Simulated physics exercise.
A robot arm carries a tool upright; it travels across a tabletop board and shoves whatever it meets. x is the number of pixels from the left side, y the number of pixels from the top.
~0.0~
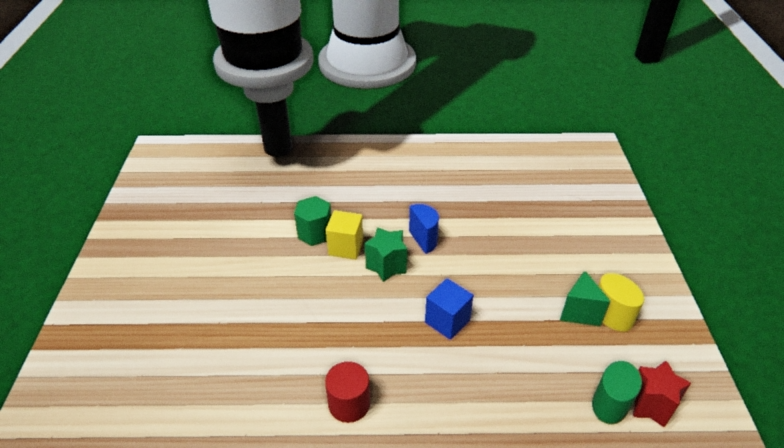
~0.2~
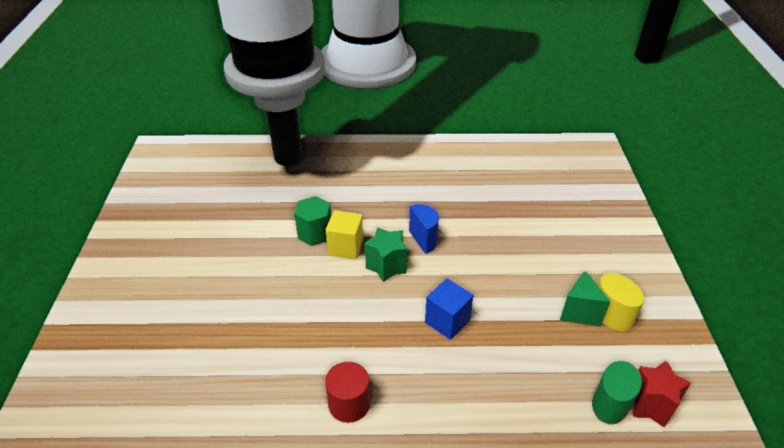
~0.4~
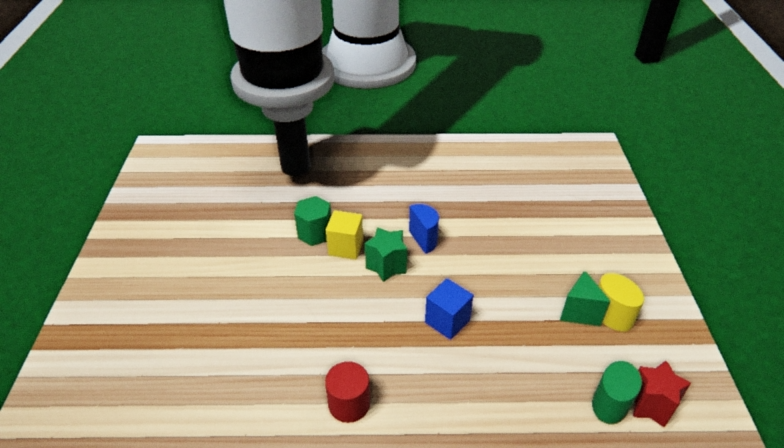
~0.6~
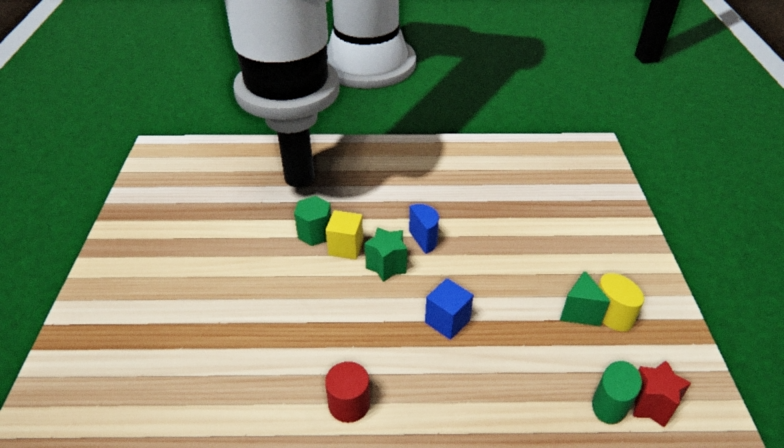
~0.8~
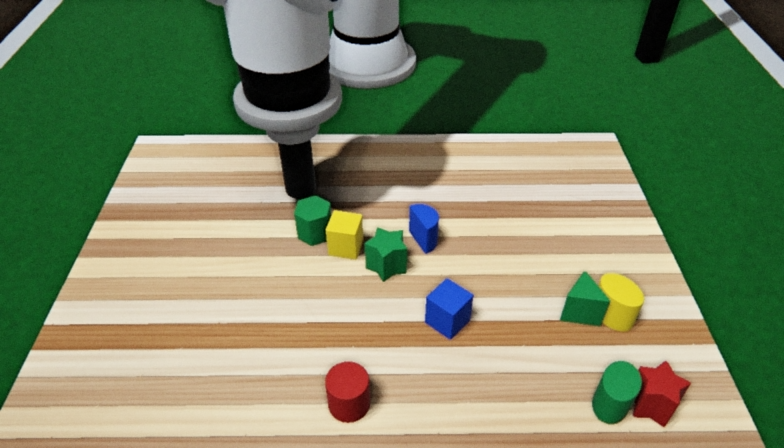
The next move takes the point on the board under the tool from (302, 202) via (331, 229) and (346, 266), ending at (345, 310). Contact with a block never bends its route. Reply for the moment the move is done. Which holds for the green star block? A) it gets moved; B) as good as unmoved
The one that fits is A, it gets moved.
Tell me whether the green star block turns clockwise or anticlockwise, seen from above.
Looking down: Anticlockwise.
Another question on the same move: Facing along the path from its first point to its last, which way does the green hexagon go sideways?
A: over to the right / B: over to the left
A: Over to the right.
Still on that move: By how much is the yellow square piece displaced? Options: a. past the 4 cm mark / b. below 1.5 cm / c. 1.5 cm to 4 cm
(a)
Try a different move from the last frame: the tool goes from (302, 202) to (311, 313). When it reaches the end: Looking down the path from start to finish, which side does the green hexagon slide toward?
Over to the left.
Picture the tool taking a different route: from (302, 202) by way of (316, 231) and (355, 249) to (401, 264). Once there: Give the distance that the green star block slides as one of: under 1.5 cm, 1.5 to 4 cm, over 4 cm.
Travels over 4 cm.
On the path given first. One third of the way, tool (330, 218); green hexagon (314, 227), turned 45° clockwise; yellow square piece (350, 225).
Two thirds of the way, tool (345, 254); green hexagon (309, 247), turned 100° clockwise; yellow square piece (363, 261), turned 50° anticlockwise; green star block (397, 249), turned 55° anticlockwise.
At the end, tool (344, 298); green hexagon (308, 247), turned 105° clockwise; yellow square piece (379, 288), turned 95° anticlockwise; green star block (397, 250), turned 55° anticlockwise; blue D-shaped block in place.
